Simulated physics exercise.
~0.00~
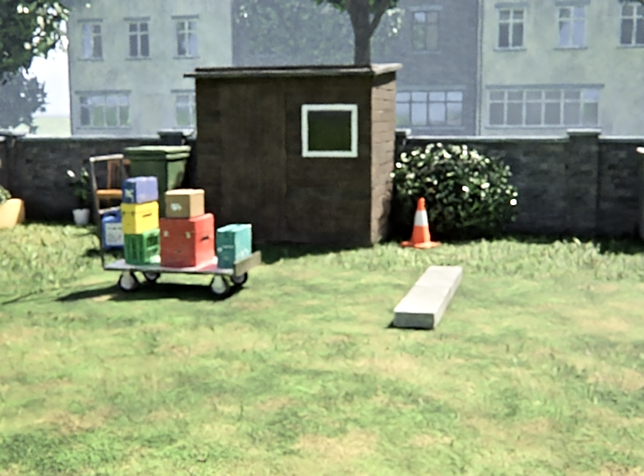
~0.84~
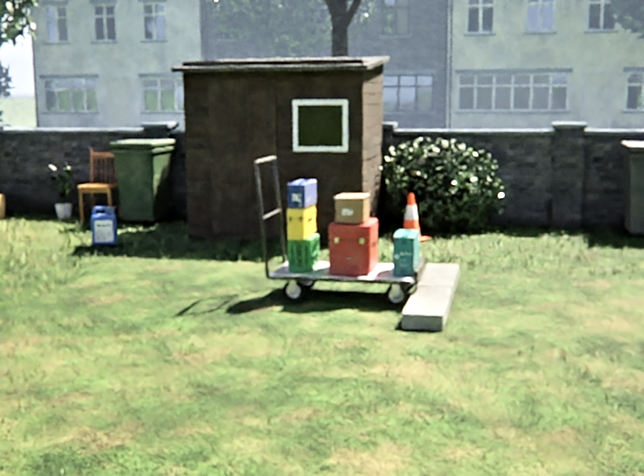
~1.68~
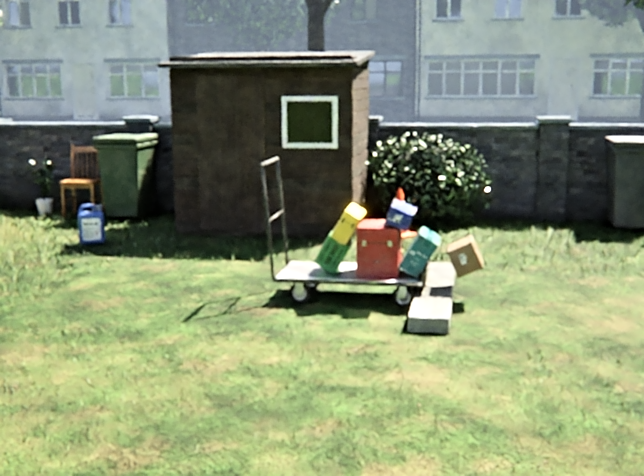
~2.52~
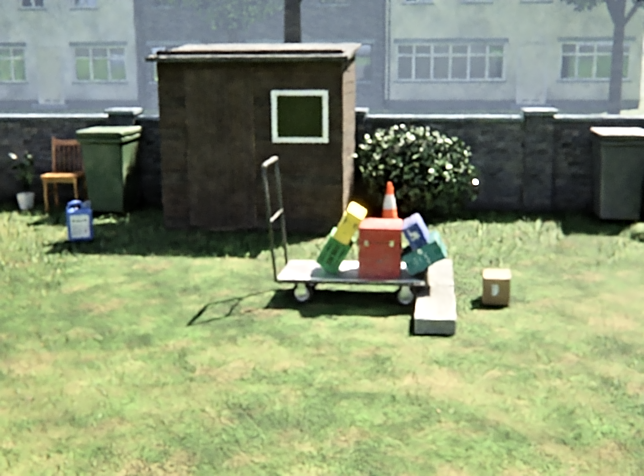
A loaded trolley rolls right into a low step, toppling boxes and throwing one off.
